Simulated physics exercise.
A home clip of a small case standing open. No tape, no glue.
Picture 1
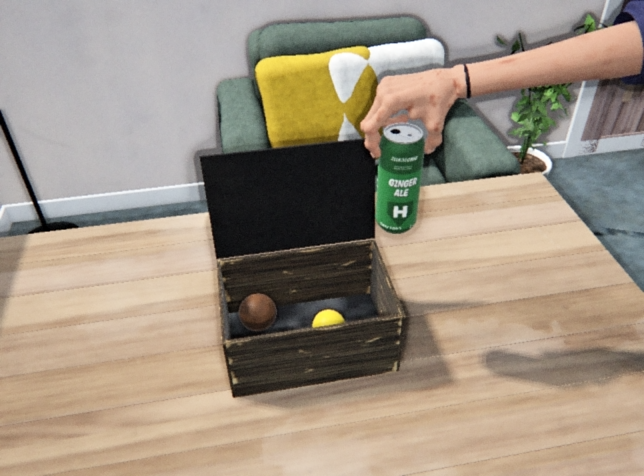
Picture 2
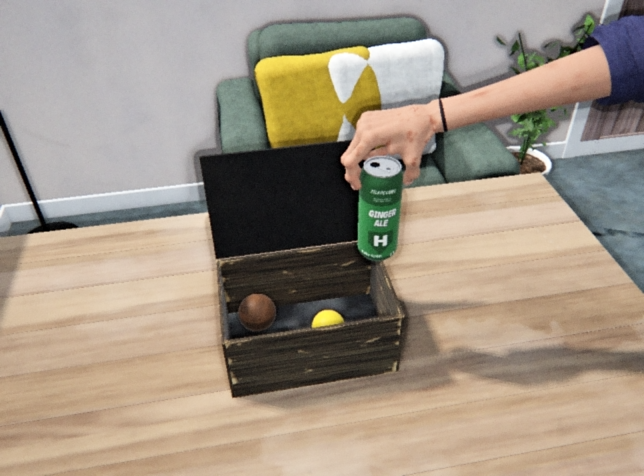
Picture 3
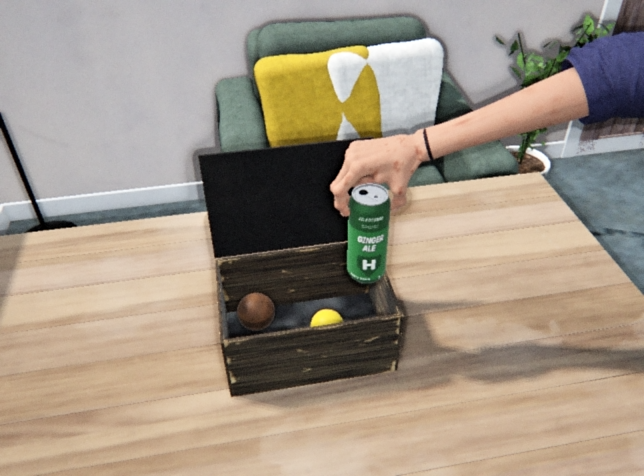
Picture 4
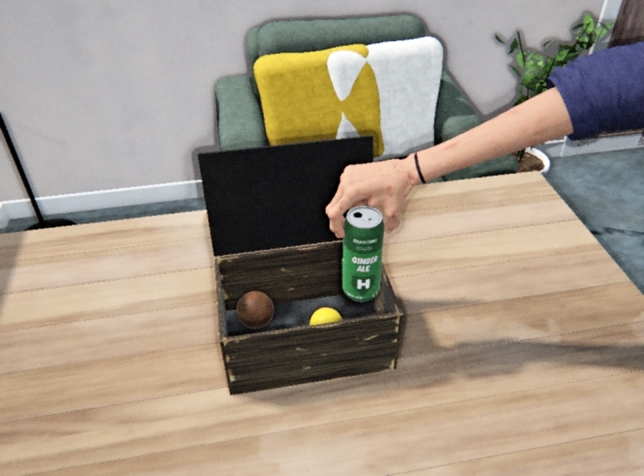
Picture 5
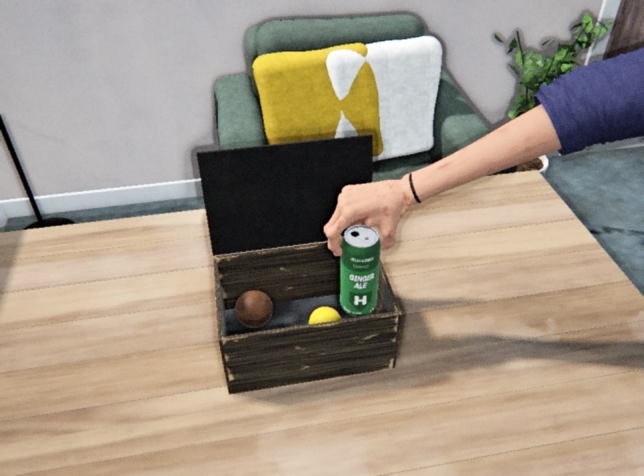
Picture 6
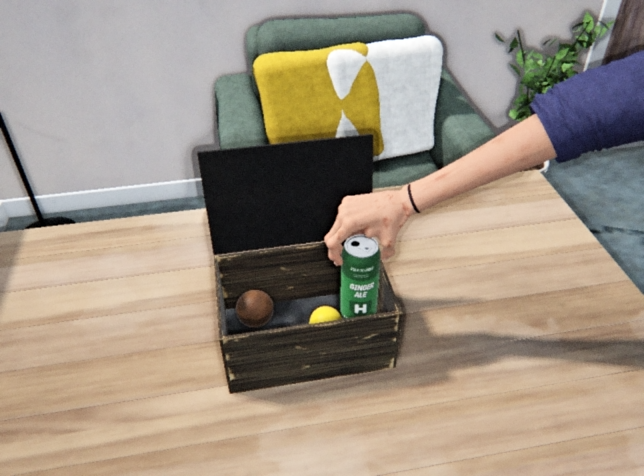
A hand with a dark wristband and blue sleeve reaches in from the right over a pale wooden table, seen from slightly above, with a green armchair behind. On the table stands an open dark wooden case holding a brown ball at left and a smaller yellow ball near the middle. Gripping a green can by its top, the hand moves it left and lowers it into the case's right side, still holding it.
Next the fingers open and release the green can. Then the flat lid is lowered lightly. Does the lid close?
It is held up.
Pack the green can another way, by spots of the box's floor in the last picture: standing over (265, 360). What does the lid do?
Then it stays ajar.
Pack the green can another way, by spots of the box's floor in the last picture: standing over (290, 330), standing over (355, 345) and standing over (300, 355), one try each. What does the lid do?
First, it will not close; second, it is held up; third, it will not close.
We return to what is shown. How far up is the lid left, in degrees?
Some 16° above the rim.
Then, 0.70 s later than the last frame, green can moved about its own width near (368, 310); yellow lemon moved a little.
Then, 1.50 s later than the last frame, lid 65° above the rim; green can moved about its own width near (368, 310); yellow lemon moved about its own width.
Then, 1.90 s later than the last frame, lid 27° above the rim; green can moved about its own width near (368, 310); yellow lemon moved about its own width.
Then, 3.60 s later than the last frame, lid 15° above the rim; green can moved about its own width near (368, 309); yellow lemon moved about its own width.
When it is over, lid 15° above the rim; moved from the start, green can and yellow lemon; brown ball as before. End places, in pixels of the last picture, green can near (368, 309).
